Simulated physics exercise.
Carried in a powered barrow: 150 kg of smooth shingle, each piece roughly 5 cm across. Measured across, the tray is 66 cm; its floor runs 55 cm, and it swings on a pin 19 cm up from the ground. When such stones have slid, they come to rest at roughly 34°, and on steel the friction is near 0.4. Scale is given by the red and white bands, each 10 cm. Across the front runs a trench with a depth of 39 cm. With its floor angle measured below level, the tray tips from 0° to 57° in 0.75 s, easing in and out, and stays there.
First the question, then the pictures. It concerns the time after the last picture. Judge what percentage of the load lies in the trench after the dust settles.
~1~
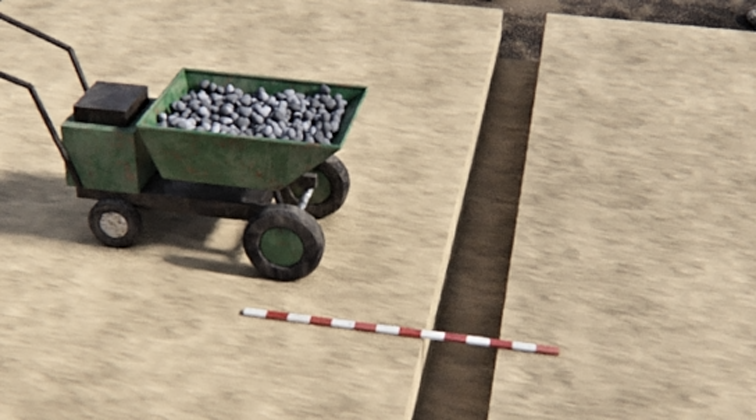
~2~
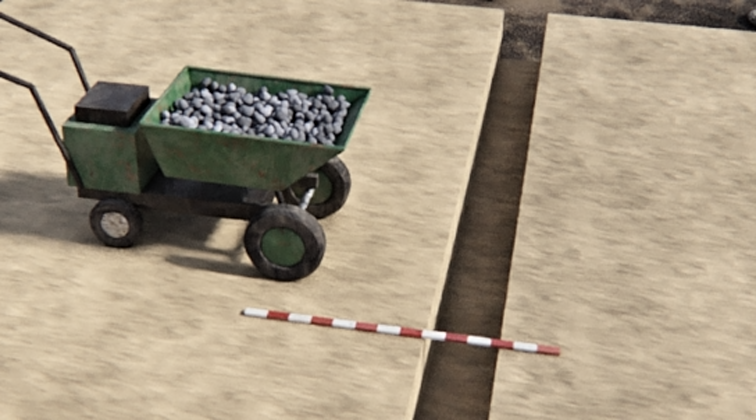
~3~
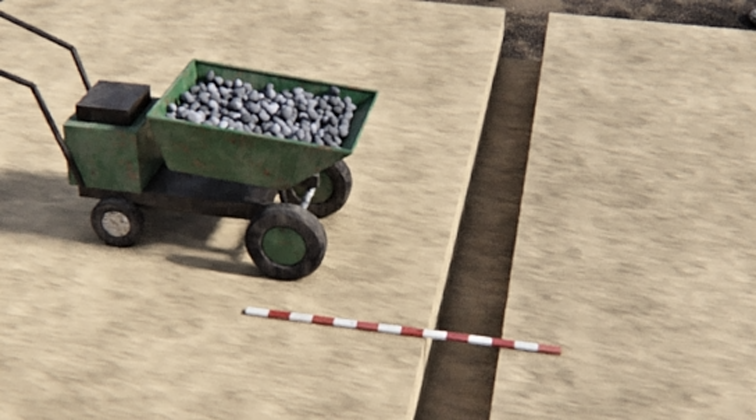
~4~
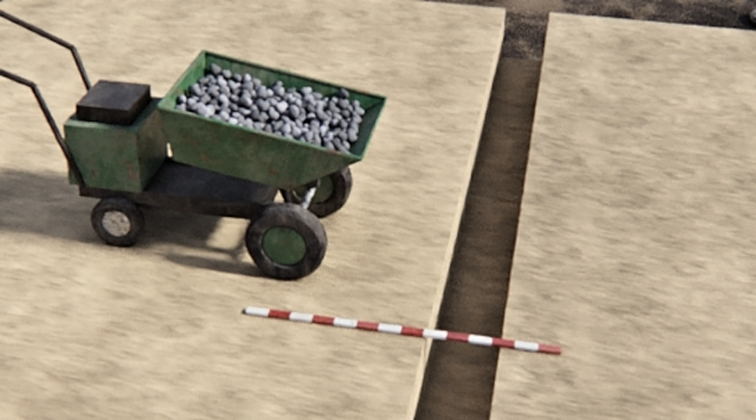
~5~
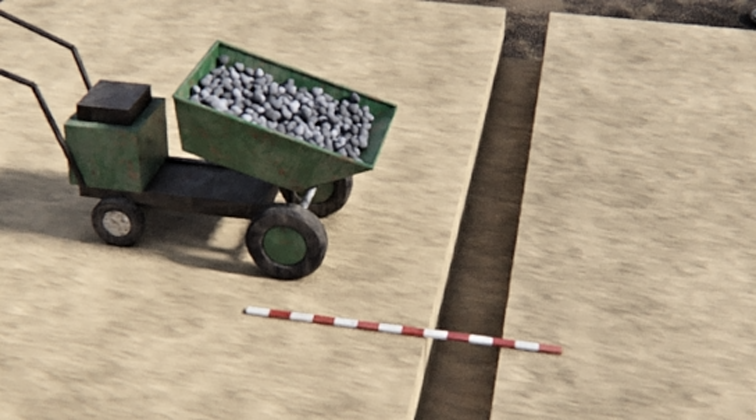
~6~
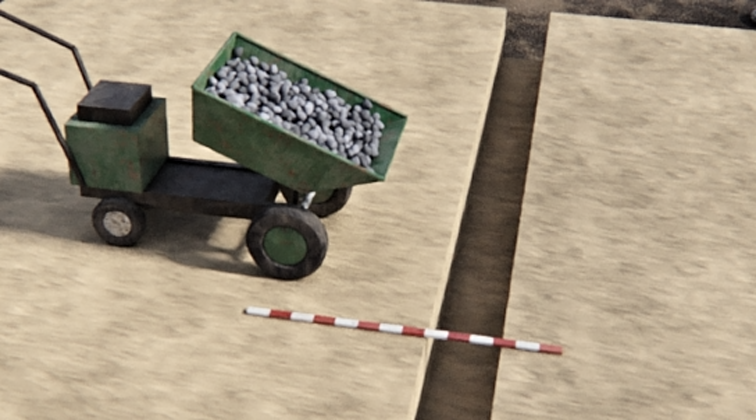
About 95 %.
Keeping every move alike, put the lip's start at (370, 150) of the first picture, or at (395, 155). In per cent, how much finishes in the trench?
That gives roughly 75 per cent and roughly 50 per cent.
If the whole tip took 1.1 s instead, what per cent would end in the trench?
Roughly 95 per cent would.
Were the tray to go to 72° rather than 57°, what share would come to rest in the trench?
Some 95% would finish there.
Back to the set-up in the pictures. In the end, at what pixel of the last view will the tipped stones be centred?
Their middle is at about (477, 312).
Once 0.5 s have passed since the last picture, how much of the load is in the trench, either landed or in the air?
Some 10 per cent.
Then, 0.2 s after the last picture the floor is at 48°, 100 % in the tray; the foremost stones are at (405, 205).
Then, 0.5 s after the last picture the floor is at 57°, 84 % in the tray, 5 % short of the trench, 10 % in the trench; the foremost stones are at (478, 250).
Then, 0.9 s after the last picture the floor is at 57°, 36 % in the tray, 4 % short of the trench, 56 % in the trench, 4 % past the trench; the foremost stones are at (571, 272).
Then, 2.8 s after the last picture the floor is at 57°, 0 % in the tray, 1 % short of the trench, 95 % in the trench, 5 % past the trench; the foremost stones are at (666, 288).
